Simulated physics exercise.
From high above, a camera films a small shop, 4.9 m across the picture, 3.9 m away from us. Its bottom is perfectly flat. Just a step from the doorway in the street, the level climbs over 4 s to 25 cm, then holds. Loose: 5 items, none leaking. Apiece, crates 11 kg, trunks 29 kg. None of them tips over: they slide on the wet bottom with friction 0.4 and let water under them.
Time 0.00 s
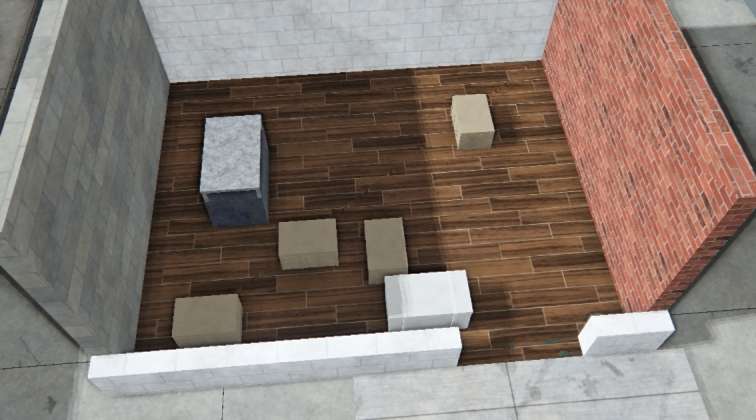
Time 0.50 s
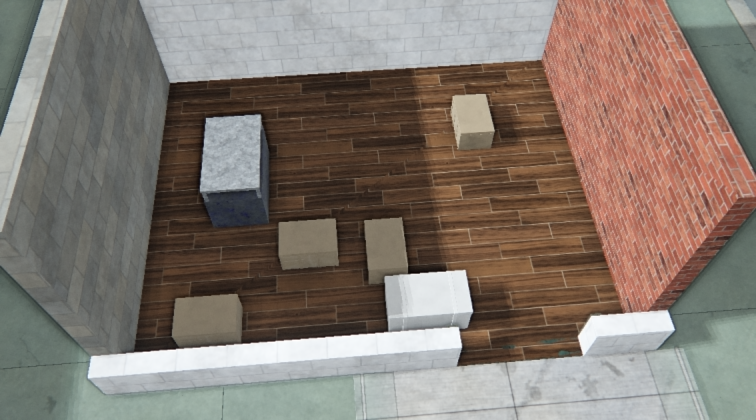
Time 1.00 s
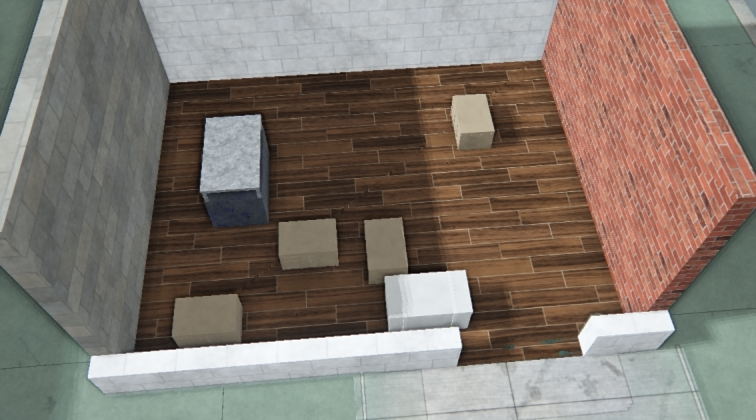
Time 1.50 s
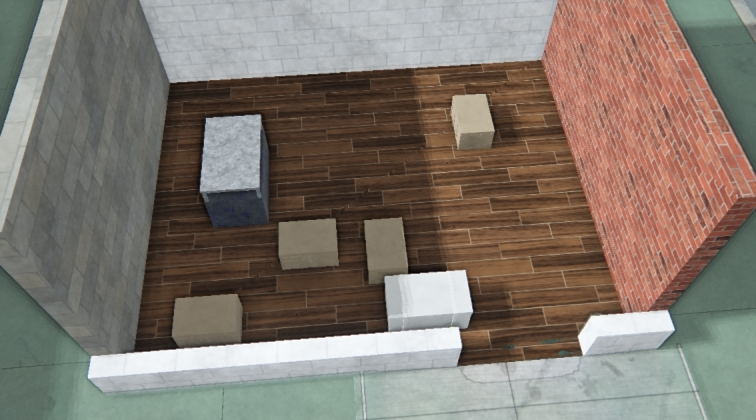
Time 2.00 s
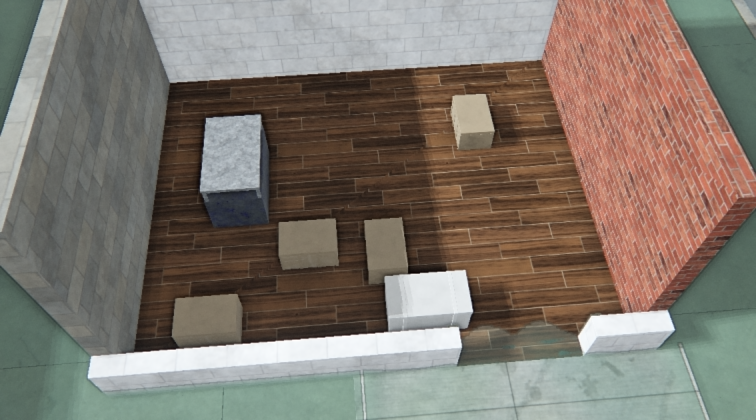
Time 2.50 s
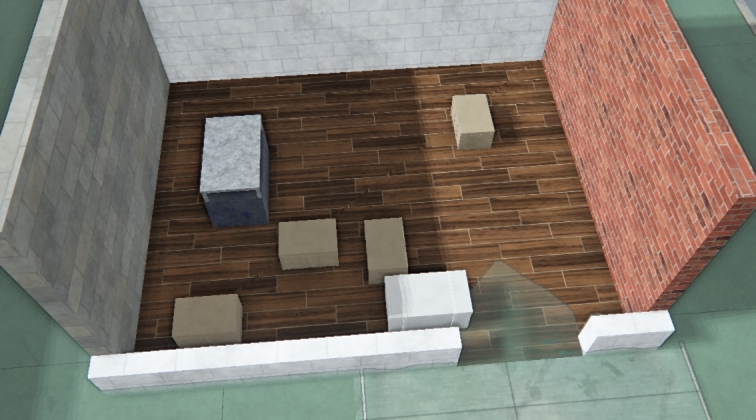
Murky water covers the street outside a small shop, then spreads through the doorway onto the wooden floor.
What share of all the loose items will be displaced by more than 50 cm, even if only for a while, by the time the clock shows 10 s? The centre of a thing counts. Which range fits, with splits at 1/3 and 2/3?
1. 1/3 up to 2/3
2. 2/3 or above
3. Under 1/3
Under 1/3.
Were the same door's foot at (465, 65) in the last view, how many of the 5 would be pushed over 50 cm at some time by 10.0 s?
Then the count would be 4.
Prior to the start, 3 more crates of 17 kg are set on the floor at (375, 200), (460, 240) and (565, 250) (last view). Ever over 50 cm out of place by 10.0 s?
Result by item, in order: Inside the cutoff, beyond the cutoff, beyond the cutoff.
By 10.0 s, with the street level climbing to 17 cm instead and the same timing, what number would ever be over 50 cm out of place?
Then it comes to 1.
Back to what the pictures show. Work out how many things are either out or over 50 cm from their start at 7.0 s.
1.
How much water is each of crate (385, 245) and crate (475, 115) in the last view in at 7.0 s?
Close to 1 and 13 centimetres.
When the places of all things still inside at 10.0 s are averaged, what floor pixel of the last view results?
Averaged position, last view: Near pixel (294, 246).
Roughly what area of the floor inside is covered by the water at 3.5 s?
Close to 3.5 m2, I'd say.
After 3.5 s 0 of 5 are over 50 cm from their spots; 0 afloat.
After 4.5 s 0 of 5 are over 50 cm from their spots; 0 afloat.
After 7.0 s 1 of 5 are over 50 cm from their spots; 1 afloat.
After 10.0 s 1 of 5 are over 50 cm from their spots, and 1 have been at some point; 1 afloat.
